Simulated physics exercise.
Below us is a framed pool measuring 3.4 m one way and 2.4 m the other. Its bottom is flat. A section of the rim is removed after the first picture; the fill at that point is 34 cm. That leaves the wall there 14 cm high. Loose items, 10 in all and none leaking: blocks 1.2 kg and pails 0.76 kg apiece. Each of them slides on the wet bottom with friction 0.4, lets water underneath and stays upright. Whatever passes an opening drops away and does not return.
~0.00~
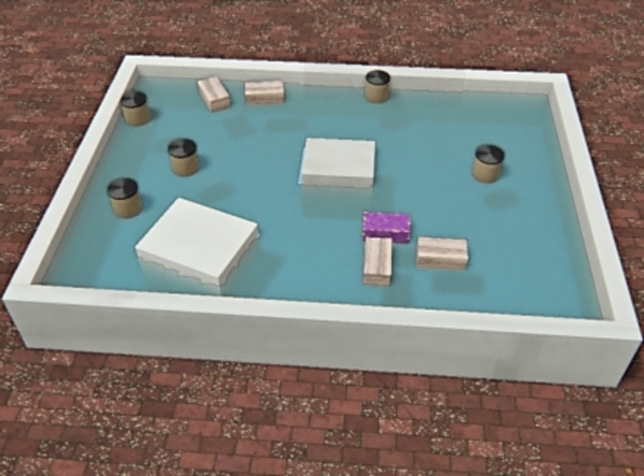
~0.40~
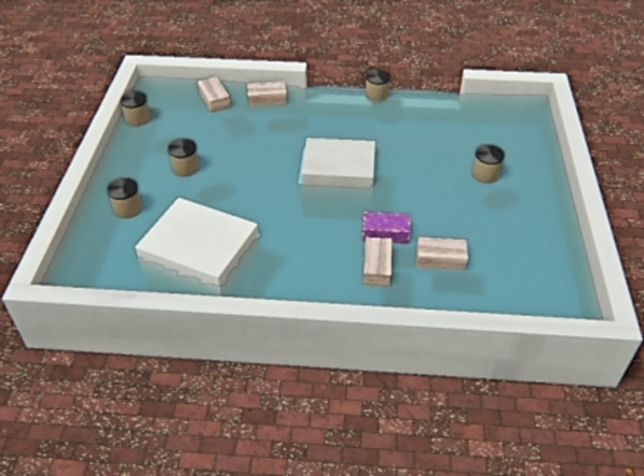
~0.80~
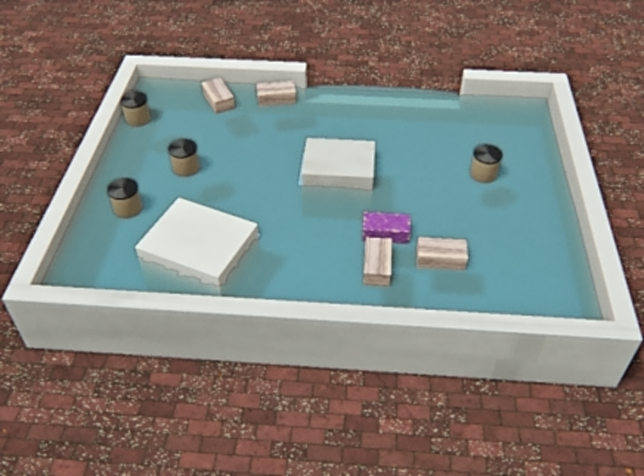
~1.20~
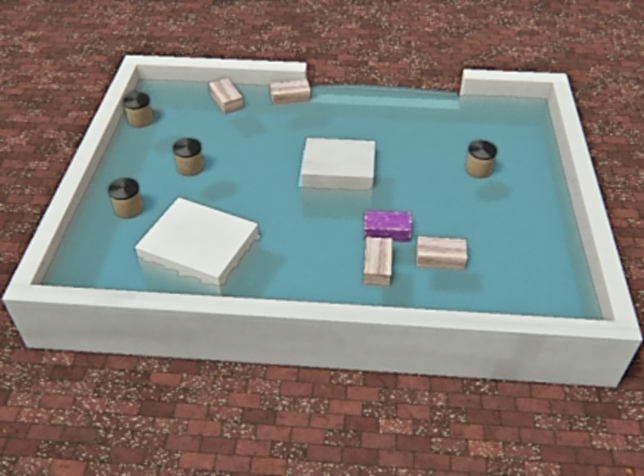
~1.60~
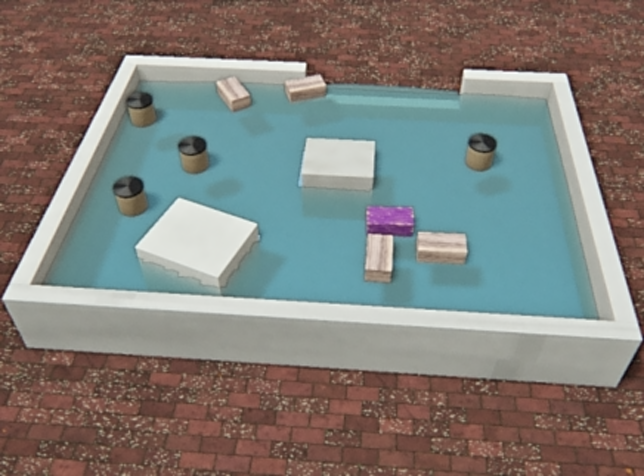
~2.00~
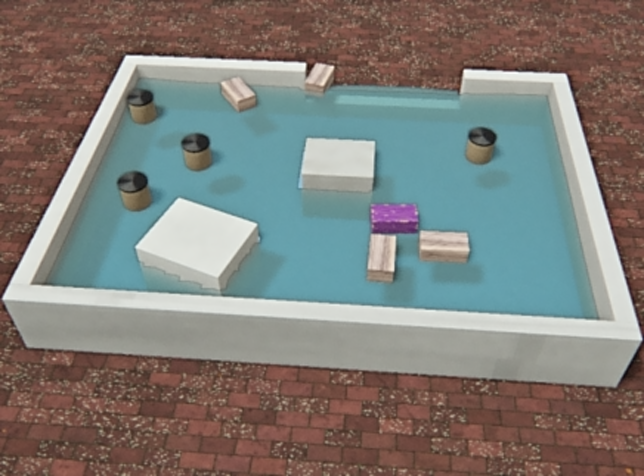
In a white-walled pool on brick paving, part of the back wall vanished and a nearby pail went out through the gap, then a wooden block drifted right into the opening as other floating things shifted slightly.
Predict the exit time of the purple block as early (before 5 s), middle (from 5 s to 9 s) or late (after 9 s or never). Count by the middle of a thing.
It will still be there at the second time.
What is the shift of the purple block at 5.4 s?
It is about 40 cm out of place by then.
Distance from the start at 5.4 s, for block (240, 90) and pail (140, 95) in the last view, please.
Answer, in order asked: 80 cm, 20 cm.
After 2.8 s the purple block is near (404, 210), 0.2 m from its start, afloat; 2 of 10 are out; 8 afloat.
After 5.4 s the purple block is near (413, 197), 0.4 m from its start, afloat; 2 of 10 are out; 8 afloat.
After 8.0 s the purple block is near (423, 180), 0.6 m from its start, afloat; 3 of 10 are out; 7 afloat.
After 12.0 s the purple block is near (423, 149), 1.0 m from its start, afloat; 3 of 10 are out; 7 afloat.
